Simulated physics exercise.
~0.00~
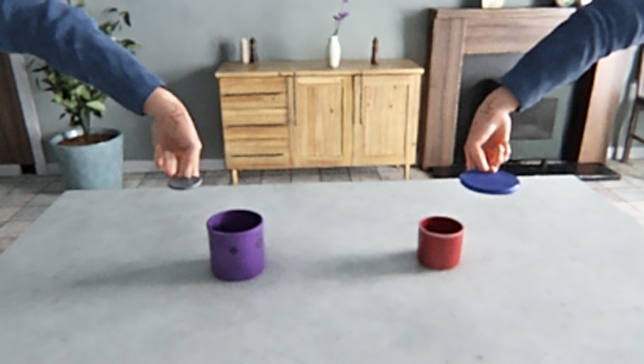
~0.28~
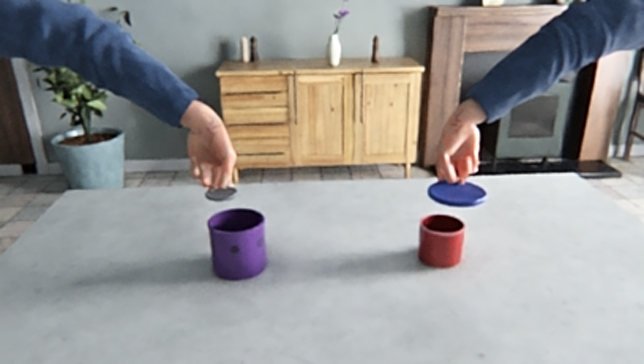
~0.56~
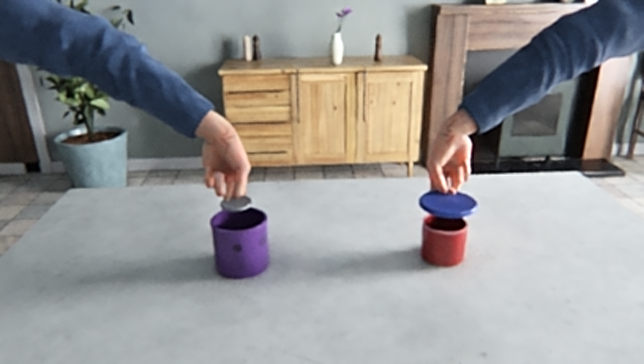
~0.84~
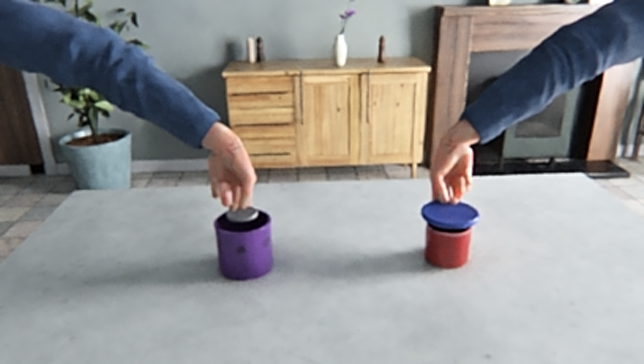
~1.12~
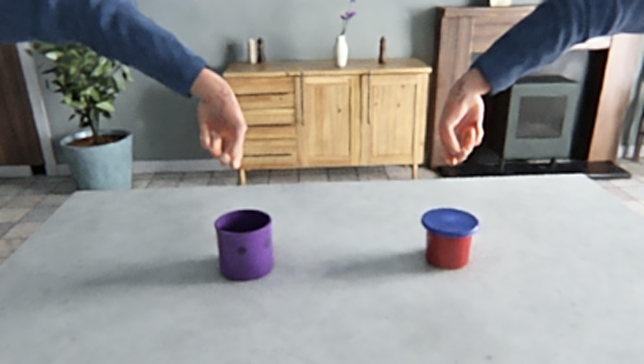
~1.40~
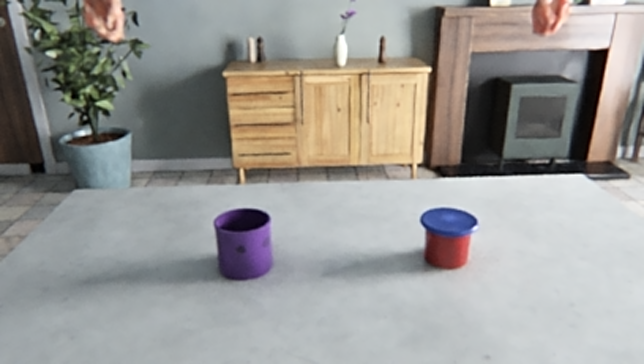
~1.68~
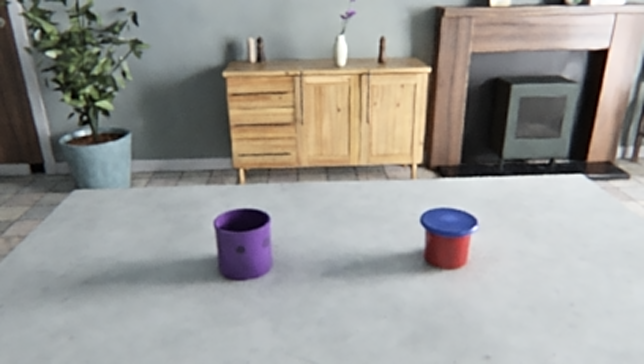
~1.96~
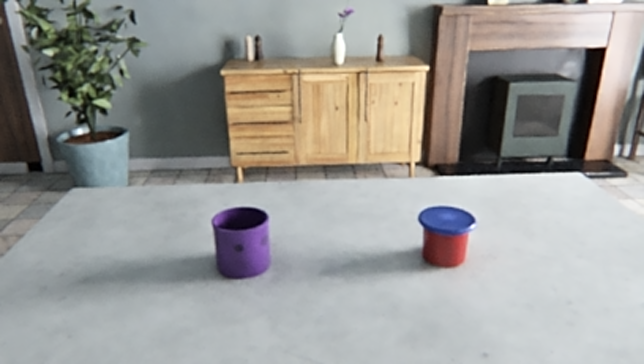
Two hands lowered a small grey disc over an open purple container on the left and a wide blue lid over a red one on the right, then let go and withdrew; the disc dropped inside, while the blue lid stayed covering the rim.
